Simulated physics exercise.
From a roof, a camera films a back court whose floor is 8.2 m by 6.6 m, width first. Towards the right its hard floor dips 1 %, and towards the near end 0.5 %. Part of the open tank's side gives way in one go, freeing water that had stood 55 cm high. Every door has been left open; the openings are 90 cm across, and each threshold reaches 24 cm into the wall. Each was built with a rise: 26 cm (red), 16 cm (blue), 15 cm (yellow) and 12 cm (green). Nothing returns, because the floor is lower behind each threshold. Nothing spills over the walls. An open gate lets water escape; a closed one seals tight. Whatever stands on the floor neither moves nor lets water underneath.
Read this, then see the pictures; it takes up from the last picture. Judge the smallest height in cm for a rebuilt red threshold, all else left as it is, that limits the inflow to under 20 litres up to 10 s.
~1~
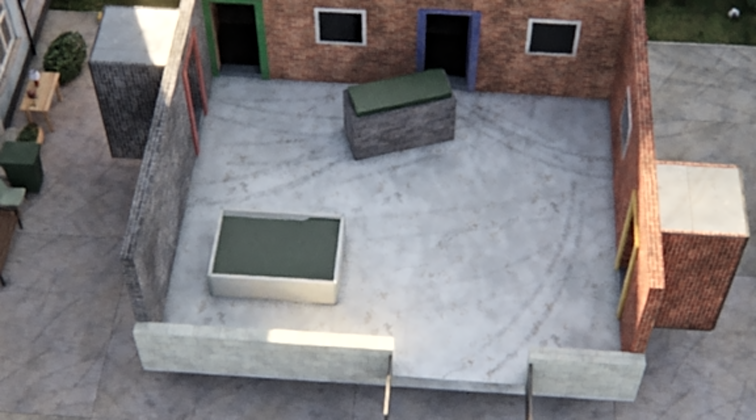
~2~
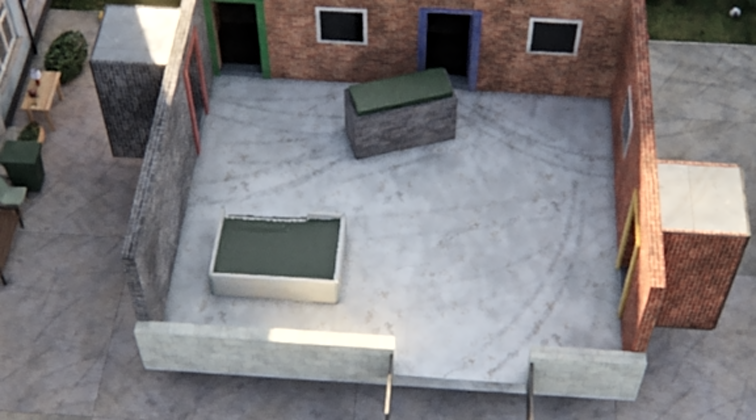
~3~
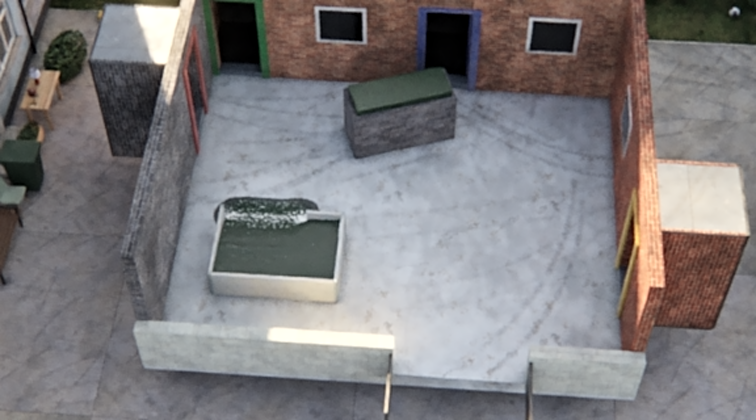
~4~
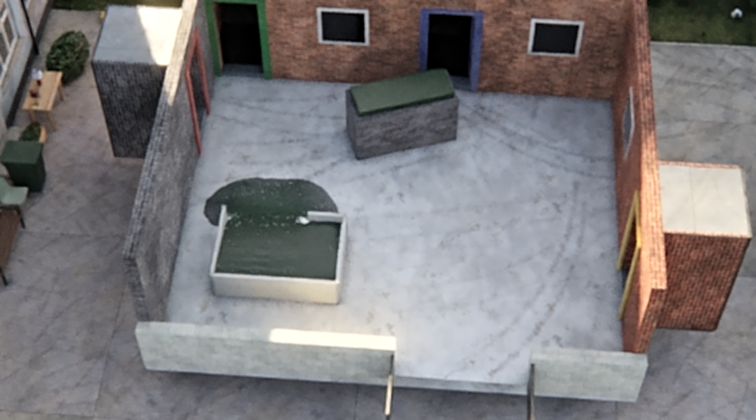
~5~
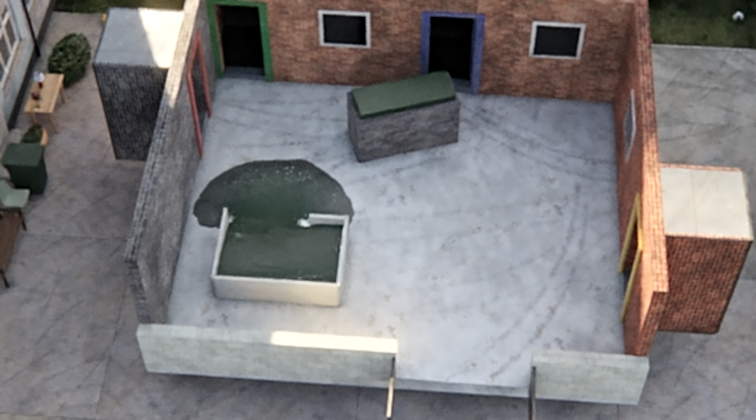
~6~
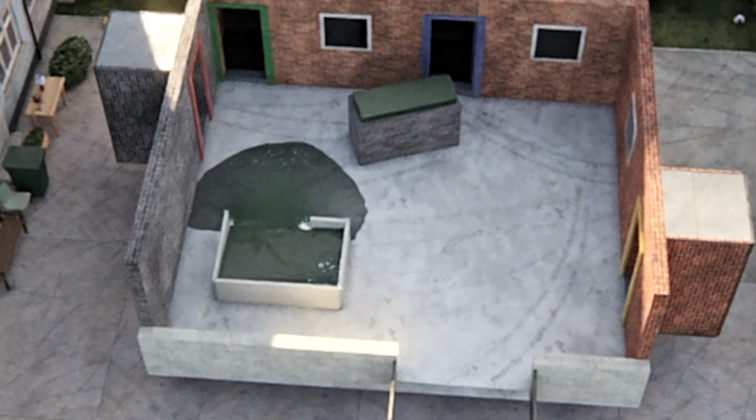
Roughly 8.5 cm at the least.
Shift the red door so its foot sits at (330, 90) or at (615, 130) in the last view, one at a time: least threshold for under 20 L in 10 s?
You'd want roughly 17 cm there first, then roughly 6.5 cm.
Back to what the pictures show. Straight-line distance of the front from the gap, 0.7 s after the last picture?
Front distance: Approx. 4.0 m.
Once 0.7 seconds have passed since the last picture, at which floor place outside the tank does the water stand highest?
At about (255, 227).
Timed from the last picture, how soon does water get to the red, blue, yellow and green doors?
Arrives: Red 0.4 s / blue 1.8 s / yellow 7.0 s / green 0.8 s.
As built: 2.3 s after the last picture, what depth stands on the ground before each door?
Depths in cm: Red 10, blue 3, yellow 0, green 25.
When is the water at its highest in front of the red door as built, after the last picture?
Crest at t of about 1.0 s.
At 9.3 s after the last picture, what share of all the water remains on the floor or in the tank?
I'd put it at about 92 per cent.
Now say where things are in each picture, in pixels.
Still water, 55 cm deep, in the open tank at (277, 247); the red door at (195, 99) is dry, in the first frame.
Water pours out on the far side and has run 0.3 m, to a hidden place; about 10 cm deep outside, 55 cm at the back, in the second frame.
Water pours out on the far side and has run 0.7 m, to (248, 200); about 10 cm deep outside, 55 cm at the back, in the third frame.
Water pours out on the far side and has run 1.2 m, to (293, 182); about 8 cm deep outside, 52 cm at the back, in the fourth frame.
The gap is on the far side, the front 1.8 m out at (292, 162); the back of the open tank holds 46 cm, in the fifth frame.
The front is at (296, 145), 2.3 m from the gap on the far side; 5.1 m2 of floor is wet, 47 cm left at the back; 0.8 m in a straight line remain to the red door at (201, 104), in the sixth frame.
Then, 0.7 s after the last picture water covers 20 % of the floor, deepest (24 cm) near (255, 227); 7 cm at the red door, 0 litres in over its 26 cm threshold.
Then, 2.3 s after the last picture water covers 30 % of the floor, deepest (25 cm) near (235, 85); 10 cm at the red door, 0 litres in over its 26 cm threshold.
Then, 9.3 s after the last picture water covers 80 % of the floor, deepest (8 cm) near (407, 122); 3 cm at the red door, 0 litres in over its 26 cm threshold.
At the red door as built, the water peaked near 15 cm, 1.1 s after the last picture.
Run again over the same 10 s with other heights there, 28 litres in over 7.5 cm, 10 litres over 10 cm. The limit of 20 litres is kept from about 8.5 cm up.
